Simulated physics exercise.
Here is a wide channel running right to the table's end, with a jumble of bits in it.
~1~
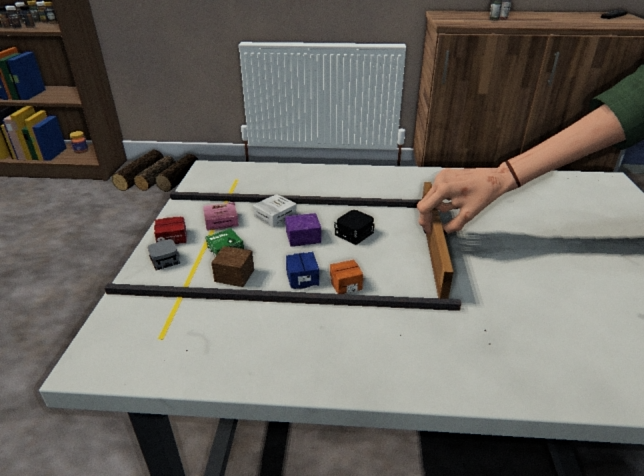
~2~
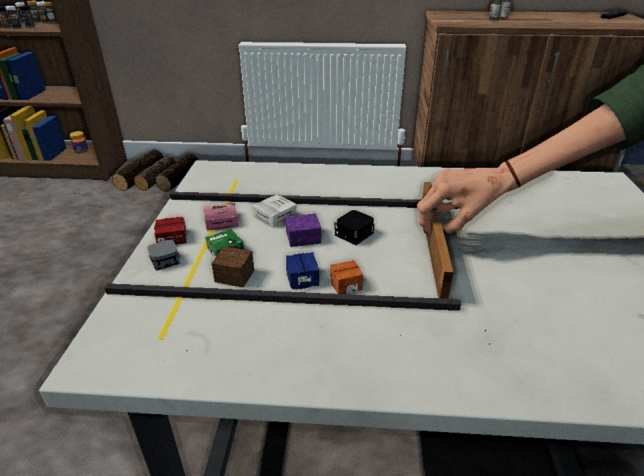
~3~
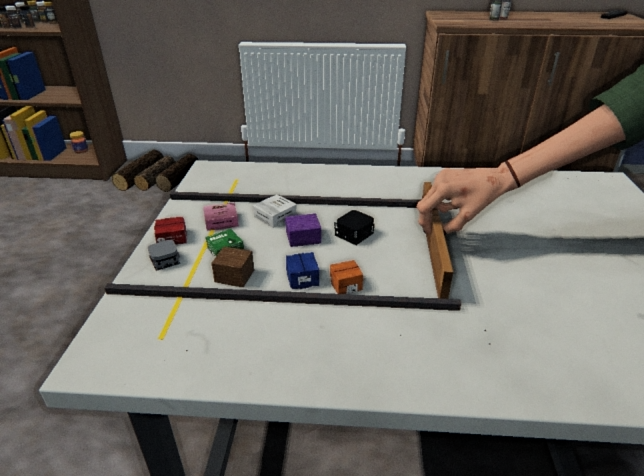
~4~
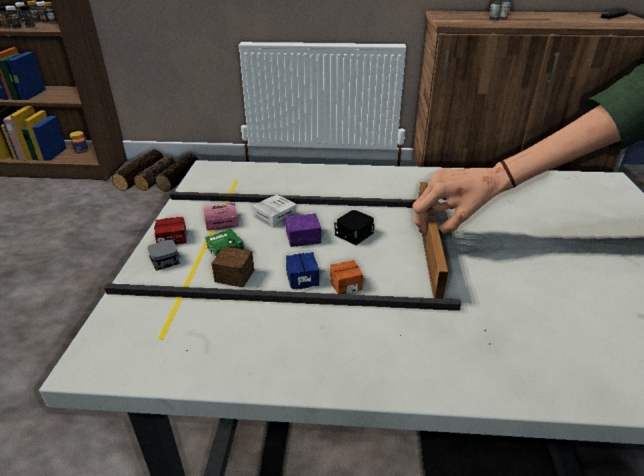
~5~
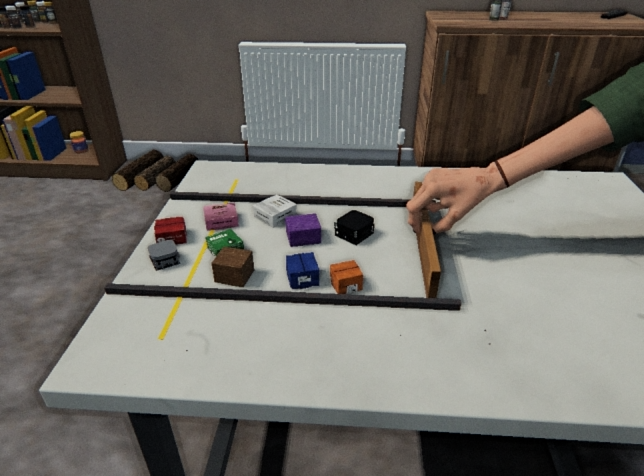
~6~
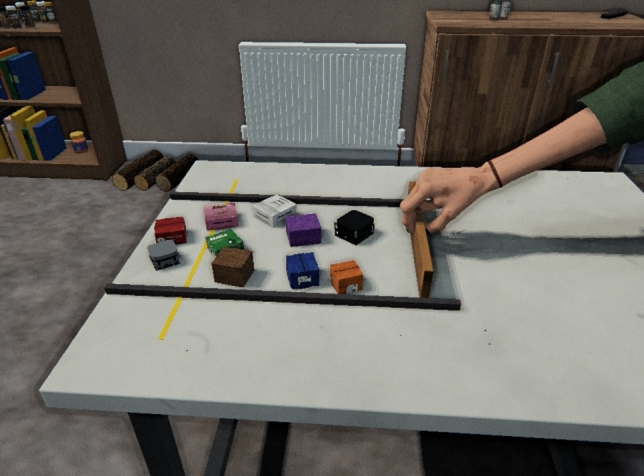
On a pale table in a room with a radiator, a hand held a wooden board upright between two dark rails, then slid it slightly left toward ten small colourful boxes, which stayed still.
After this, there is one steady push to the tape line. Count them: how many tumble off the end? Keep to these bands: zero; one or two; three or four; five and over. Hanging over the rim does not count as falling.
You'd see one or two of the bits go off the end there.
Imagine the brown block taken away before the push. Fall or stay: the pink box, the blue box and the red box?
Pink box still up; blue box still up; red box down.
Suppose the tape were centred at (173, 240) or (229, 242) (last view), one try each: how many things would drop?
It would be 6 and 0.
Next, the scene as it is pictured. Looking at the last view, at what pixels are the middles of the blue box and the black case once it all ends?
Final positions - blue box around (150, 268), black case around (198, 225).
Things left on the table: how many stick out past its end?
Count of overhanging things: 2.
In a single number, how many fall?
A count of exactly 1.
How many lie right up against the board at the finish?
That number would be 4.
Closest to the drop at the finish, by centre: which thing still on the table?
Brown block.
Early on, none off yet; red box at rest near (171, 231); grey case at rest near (164, 255); pink box at rest near (221, 217).
Finally, the number that fall off is one or two; lost, red box.
